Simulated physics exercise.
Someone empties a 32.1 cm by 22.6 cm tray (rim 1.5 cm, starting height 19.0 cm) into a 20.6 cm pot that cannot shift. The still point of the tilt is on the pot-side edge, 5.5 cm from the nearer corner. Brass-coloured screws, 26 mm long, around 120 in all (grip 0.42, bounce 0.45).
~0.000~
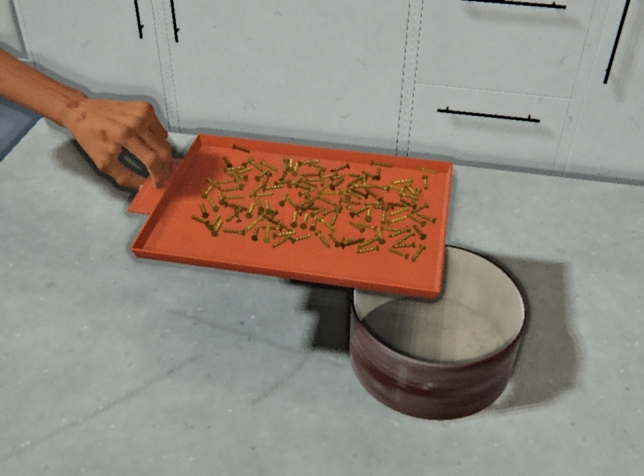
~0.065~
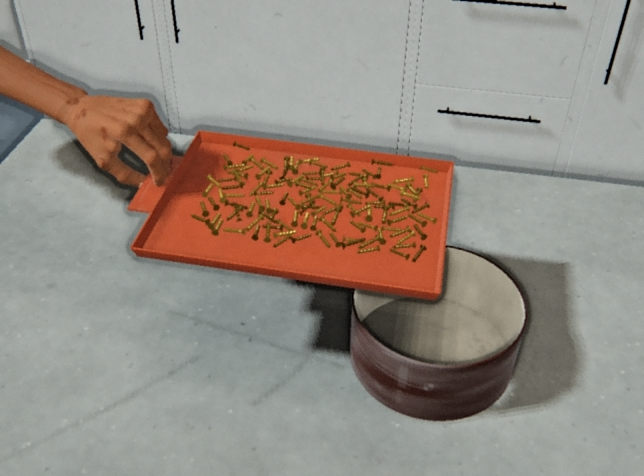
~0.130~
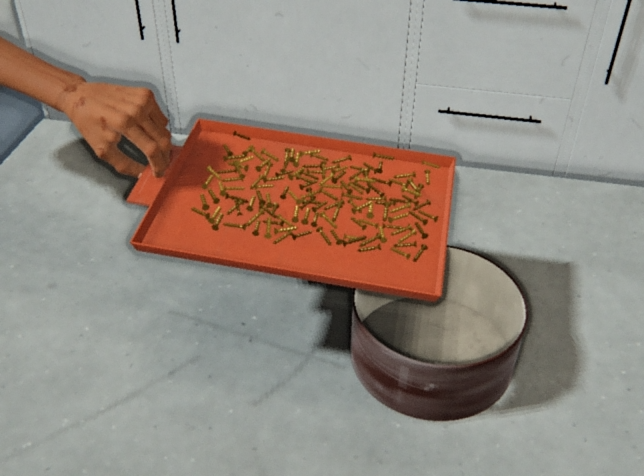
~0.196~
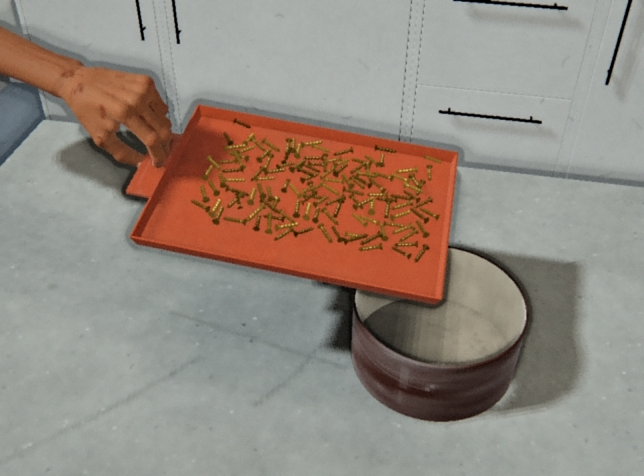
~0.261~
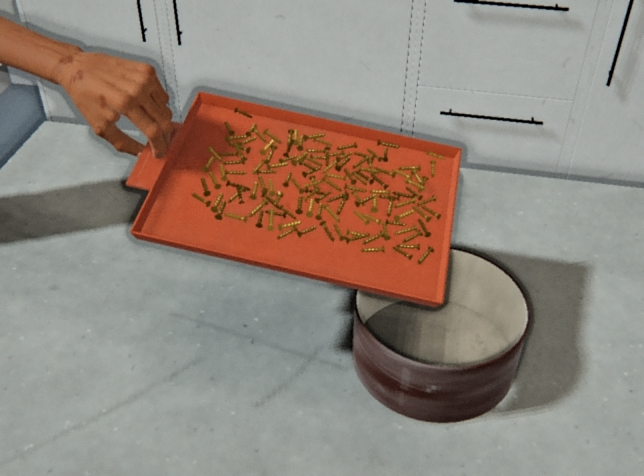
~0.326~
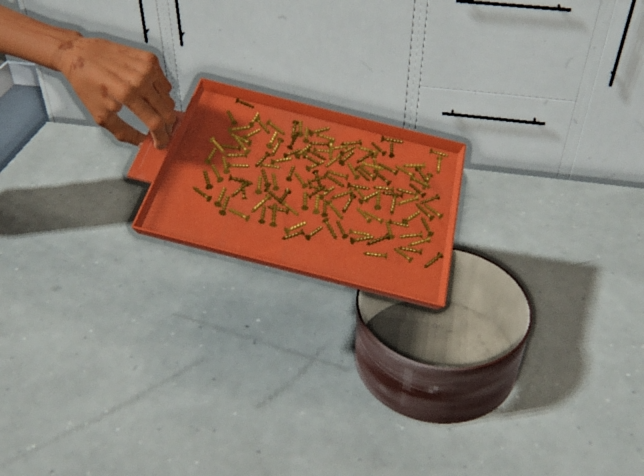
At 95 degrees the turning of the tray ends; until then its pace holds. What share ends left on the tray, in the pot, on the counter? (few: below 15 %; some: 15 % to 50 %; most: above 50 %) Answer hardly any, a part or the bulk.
Left on the tray: Hardly any; in the pot: A part; on the counter: The bulk.
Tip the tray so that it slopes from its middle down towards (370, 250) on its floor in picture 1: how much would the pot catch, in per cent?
About 70 per cent.
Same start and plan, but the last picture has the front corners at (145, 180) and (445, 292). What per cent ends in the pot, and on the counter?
Pot 75, counter 25.
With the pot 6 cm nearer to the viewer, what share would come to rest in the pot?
Then about 100 per cent.
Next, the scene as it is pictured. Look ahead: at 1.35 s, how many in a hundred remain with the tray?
Some 40 per cent of the load.
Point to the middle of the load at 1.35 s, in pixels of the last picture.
Around (419, 354).
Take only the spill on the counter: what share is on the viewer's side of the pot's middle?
Some 100 per cent.
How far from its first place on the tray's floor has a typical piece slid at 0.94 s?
Roughly 14 cm.
Then, at 0.94 s, tilt 53 degrees; the tray holds 95 %, the pot 0 %.
After 1.35 s, tilt 78 degrees; the tray holds 40 %, the pot 15 %.
After 1.84 s, tilt 95 degrees; the tray holds 0 %, the pot 40 %.
By 2.7 s all is still; tray 0 %, pot 40 %, counter 60 %.
